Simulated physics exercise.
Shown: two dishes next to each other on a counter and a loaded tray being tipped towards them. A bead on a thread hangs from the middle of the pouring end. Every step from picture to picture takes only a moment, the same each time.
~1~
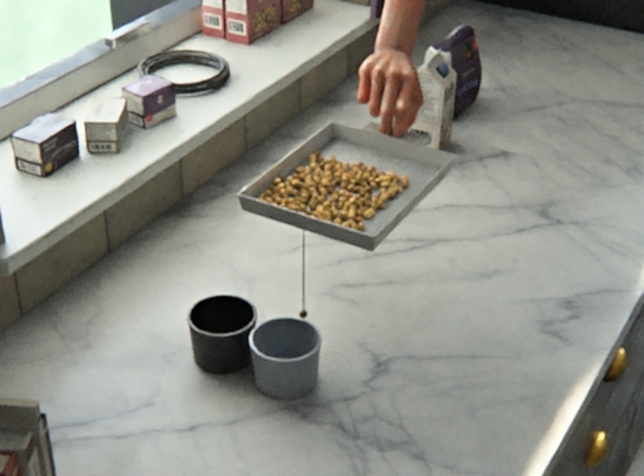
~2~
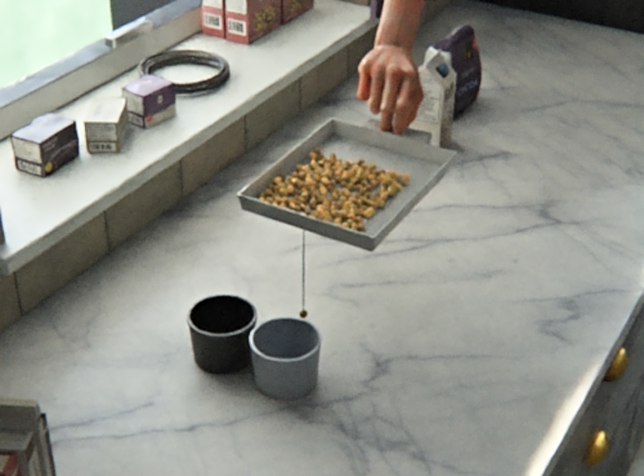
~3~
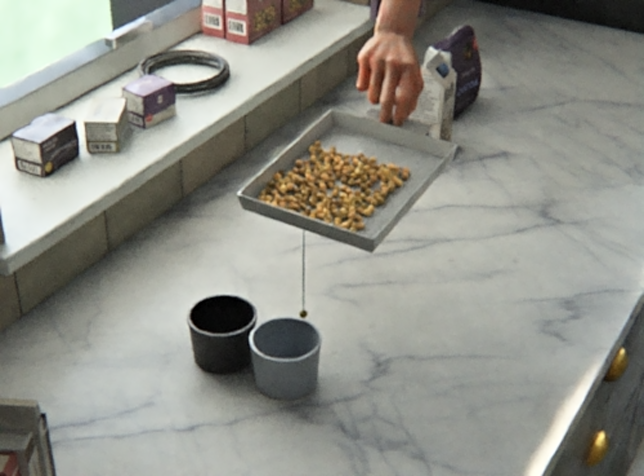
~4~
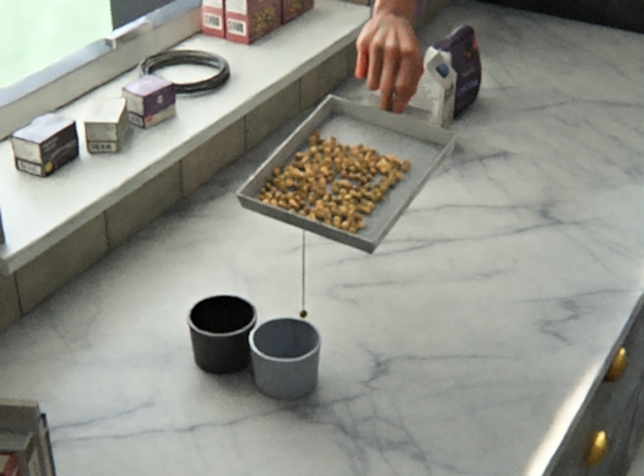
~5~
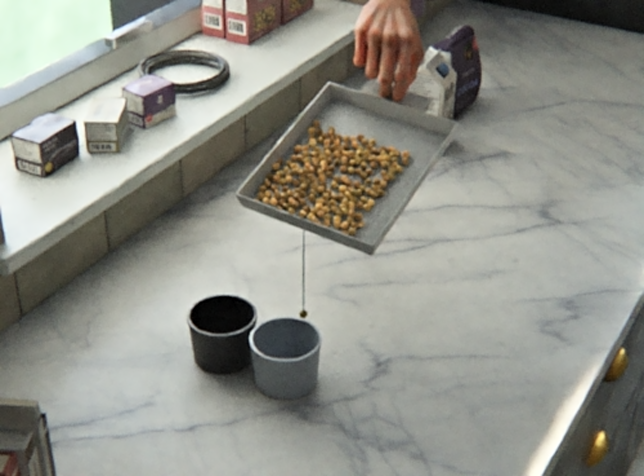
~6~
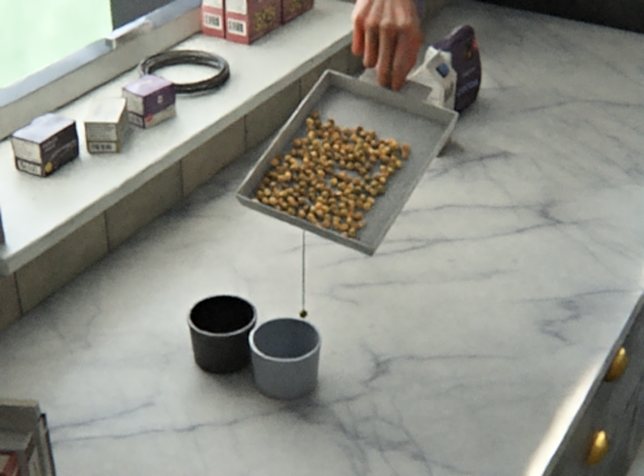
A hand reaches in at the top, holding a grey tray of golden-brown dried chickpeas over a veined white marble counter, seen from above at an angle. A bead hangs on a thread from the tray's near end, by a black cup and a blue-grey cup, with small boxes and a coiled cable on the ledge at left. The hand steadily raises the tray's far end, its near edge dipping slightly at the right corner, while the camera stays still.
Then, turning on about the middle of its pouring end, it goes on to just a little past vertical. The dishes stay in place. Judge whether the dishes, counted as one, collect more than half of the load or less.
Counted as one, they collect less than half.
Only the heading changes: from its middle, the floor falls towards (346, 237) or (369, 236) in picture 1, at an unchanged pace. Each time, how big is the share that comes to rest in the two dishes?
10 % and 0 %, roughly.
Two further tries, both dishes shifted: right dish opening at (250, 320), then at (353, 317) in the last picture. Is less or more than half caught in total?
Try 1: Not up to half; try 2: Not up to half.
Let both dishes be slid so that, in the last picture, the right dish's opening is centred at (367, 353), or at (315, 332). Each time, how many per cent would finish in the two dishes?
Trial 1: 20 percent; trial 2: 0 percent.
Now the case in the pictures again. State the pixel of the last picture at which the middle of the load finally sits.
About (298, 414).
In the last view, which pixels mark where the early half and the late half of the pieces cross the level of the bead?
It passes near (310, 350) first and then near (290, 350).
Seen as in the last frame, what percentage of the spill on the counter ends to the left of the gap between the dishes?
Looks like close to 30 per cent of it.
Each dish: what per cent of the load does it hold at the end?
The left dish has 0 per cent, the right dish has 10.
Soon after the last picture, tray tipped steeply; all on the tray.
A little later, tray tipped right over; nearly all on the tray; a stray few outside both; a stray few in the air.
Later still, tray tipped past a quarter turn; a small part in the right dish; most outside both; a stray few in the air.
At rest, tray tipped past a quarter turn; a small part in the right dish; none in the left dish; most outside both.
